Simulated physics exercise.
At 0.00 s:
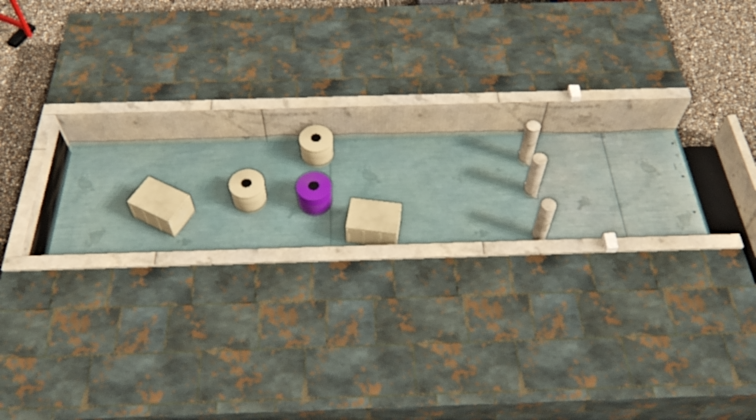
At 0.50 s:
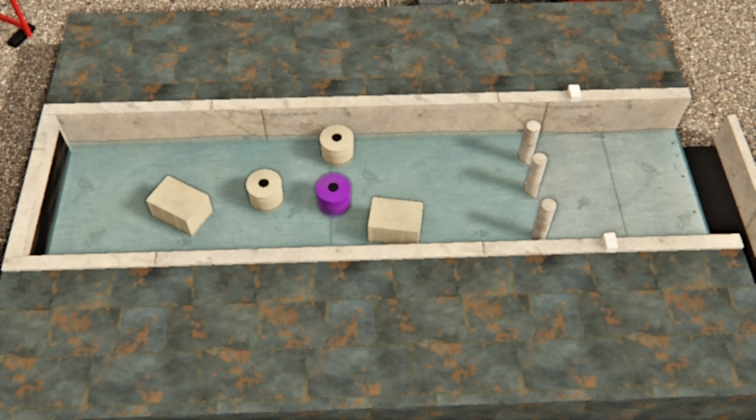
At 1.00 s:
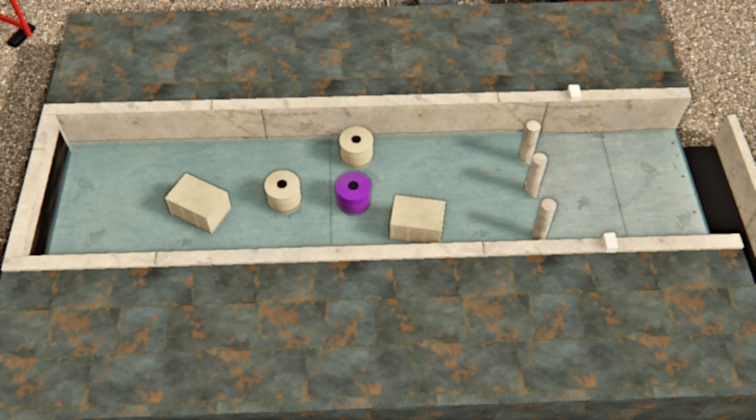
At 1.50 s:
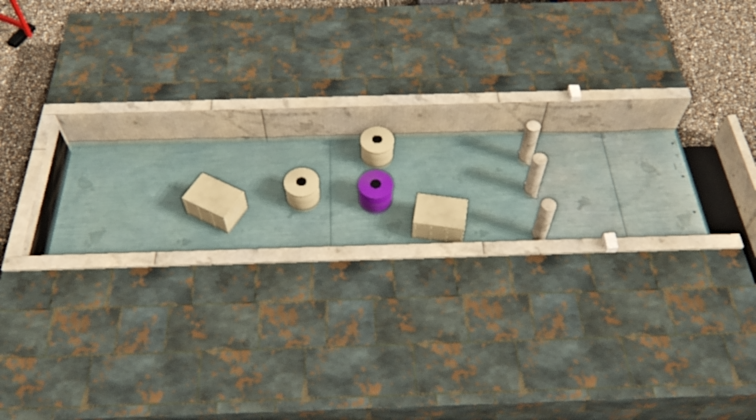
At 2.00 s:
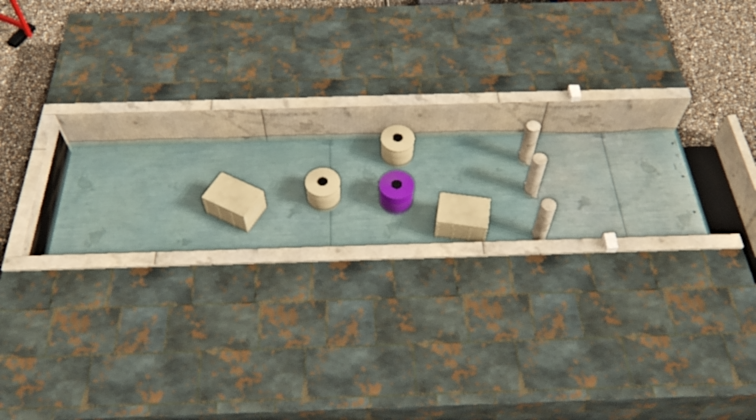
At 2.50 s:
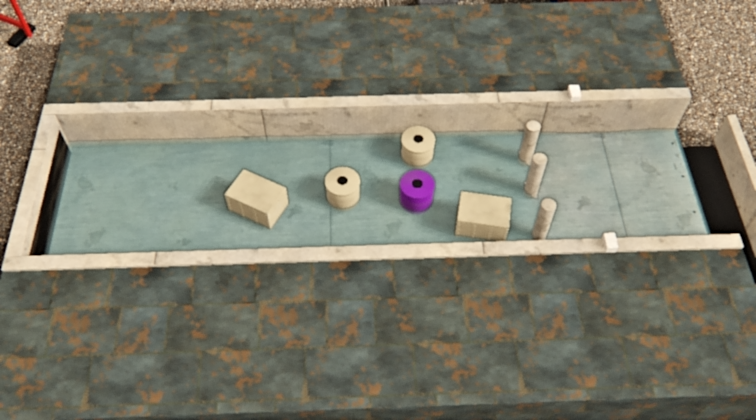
The video shows a shallow, water-filled channel where a purple tub, two cream tubs and two cream blocks drift steadily rightward together, keeping their spacing and drawing closer to three upright posts that stay still.
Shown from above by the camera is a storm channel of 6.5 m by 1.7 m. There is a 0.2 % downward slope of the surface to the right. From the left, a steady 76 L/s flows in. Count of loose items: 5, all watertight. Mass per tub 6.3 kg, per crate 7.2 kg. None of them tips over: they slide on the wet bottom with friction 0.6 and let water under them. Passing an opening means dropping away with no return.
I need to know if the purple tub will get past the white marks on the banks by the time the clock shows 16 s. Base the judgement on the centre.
Result for the purple tub: It does not get across.
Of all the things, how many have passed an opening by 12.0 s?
0 in total.
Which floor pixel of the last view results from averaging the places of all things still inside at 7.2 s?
They average out to somewhere around (486, 188).
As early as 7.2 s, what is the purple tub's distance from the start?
About 200 cm out of place.
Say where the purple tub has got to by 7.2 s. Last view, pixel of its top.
By then the top sits at about (506, 162).
After 3.5 s the purple tub is near (458, 184), 1.4 m from its start, afloat; 0 of 5 are over the mark; 5 afloat.
After 7.2 s the purple tub is near (506, 162), 2.0 m from its start, afloat; 0 of 5 are over the mark; 4 afloat.
After 12.0 s the purple tub is near (519, 159), 2.1 m from its start, aground; 0 of 5 are over the mark; 3 afloat.
After 16.0 s the purple tub is near (519, 158), 2.1 m from its start, afloat; 0 of 5 are over the mark; 5 afloat.
